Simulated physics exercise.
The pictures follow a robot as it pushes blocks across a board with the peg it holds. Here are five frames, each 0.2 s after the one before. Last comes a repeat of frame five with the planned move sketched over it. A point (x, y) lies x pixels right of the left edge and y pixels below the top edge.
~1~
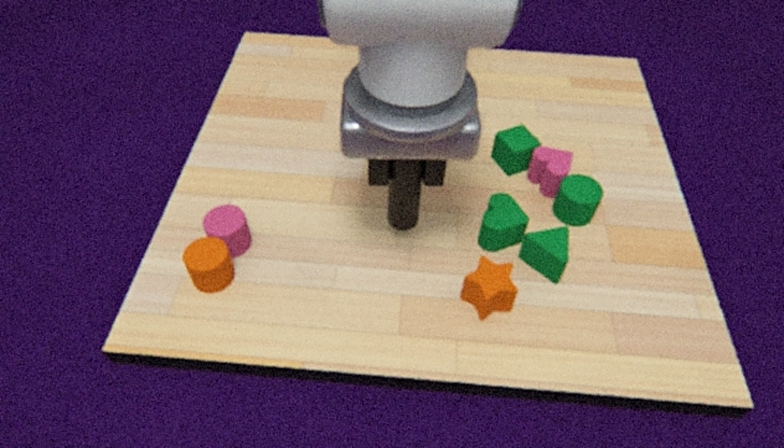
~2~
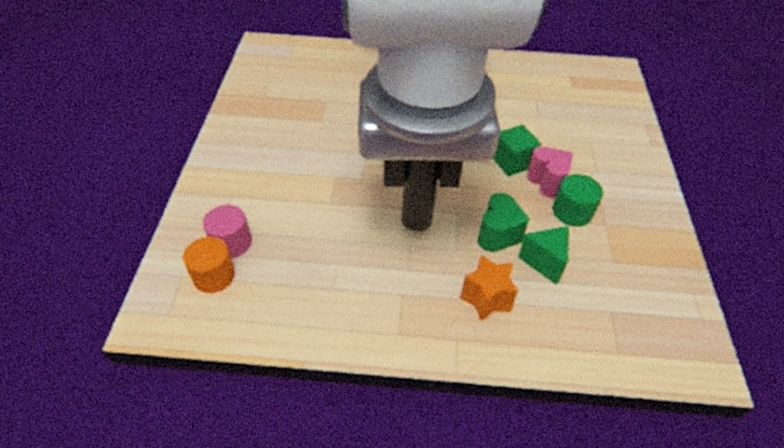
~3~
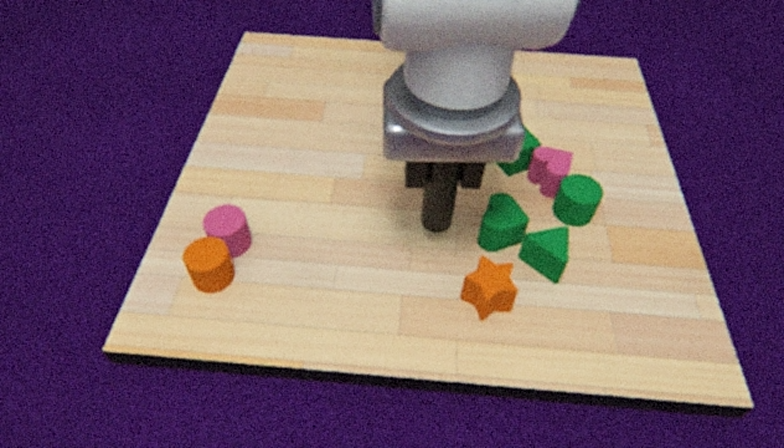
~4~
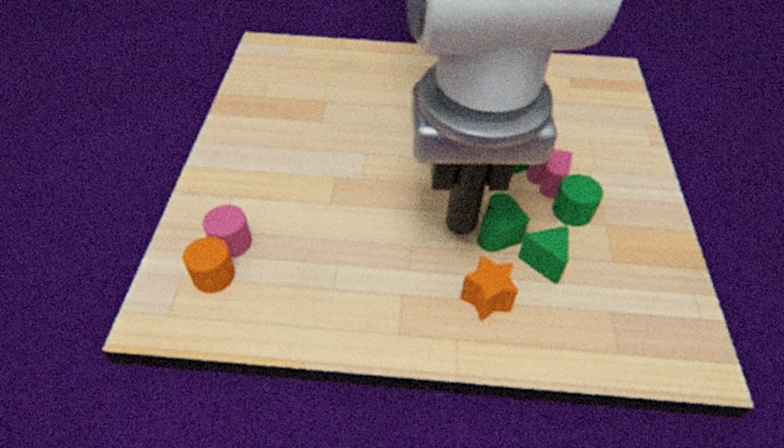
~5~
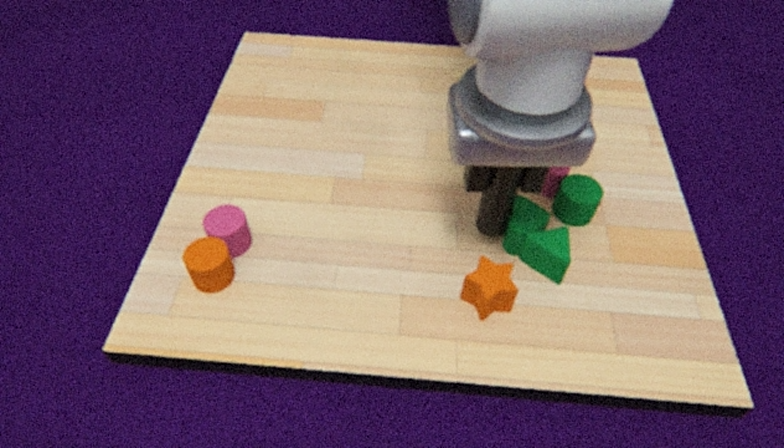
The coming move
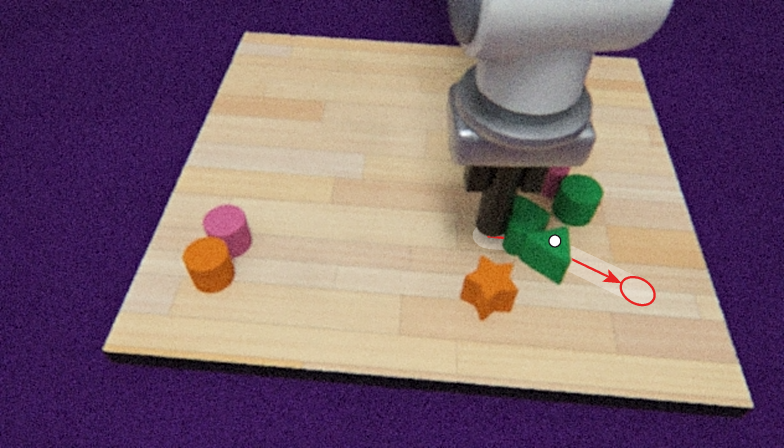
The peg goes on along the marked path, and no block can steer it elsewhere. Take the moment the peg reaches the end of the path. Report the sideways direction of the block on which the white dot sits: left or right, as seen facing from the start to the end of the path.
Facing from start to end, it shifts right.
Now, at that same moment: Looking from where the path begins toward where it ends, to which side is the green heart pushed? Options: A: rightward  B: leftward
B: Leftward.
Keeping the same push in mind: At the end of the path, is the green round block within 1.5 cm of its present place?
That would be a yes.
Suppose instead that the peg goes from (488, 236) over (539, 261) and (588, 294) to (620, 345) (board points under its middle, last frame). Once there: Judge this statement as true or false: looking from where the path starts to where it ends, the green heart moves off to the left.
True
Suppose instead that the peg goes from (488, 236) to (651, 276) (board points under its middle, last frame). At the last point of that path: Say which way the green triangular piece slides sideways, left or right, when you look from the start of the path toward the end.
It moves off to the right.
The drawn path runs from (488, 236) through (538, 245) and (587, 266) to (638, 291); the dot is on the green triangular piece.
The first path, step by step. One third of the way, peg at (543, 234); green heart at (577, 217), turned 15° anticlockwise; green triangular piece at (568, 251).
Two thirds of the way, peg at (594, 256); green heart at (606, 220), turned 60° anticlockwise; green triangular piece at (578, 264), turned 40° clockwise.
At the end, peg at (645, 280); green heart at (607, 220), turned 65° anticlockwise; green triangular piece at (578, 264), turned 45° clockwise; green round block not moved.
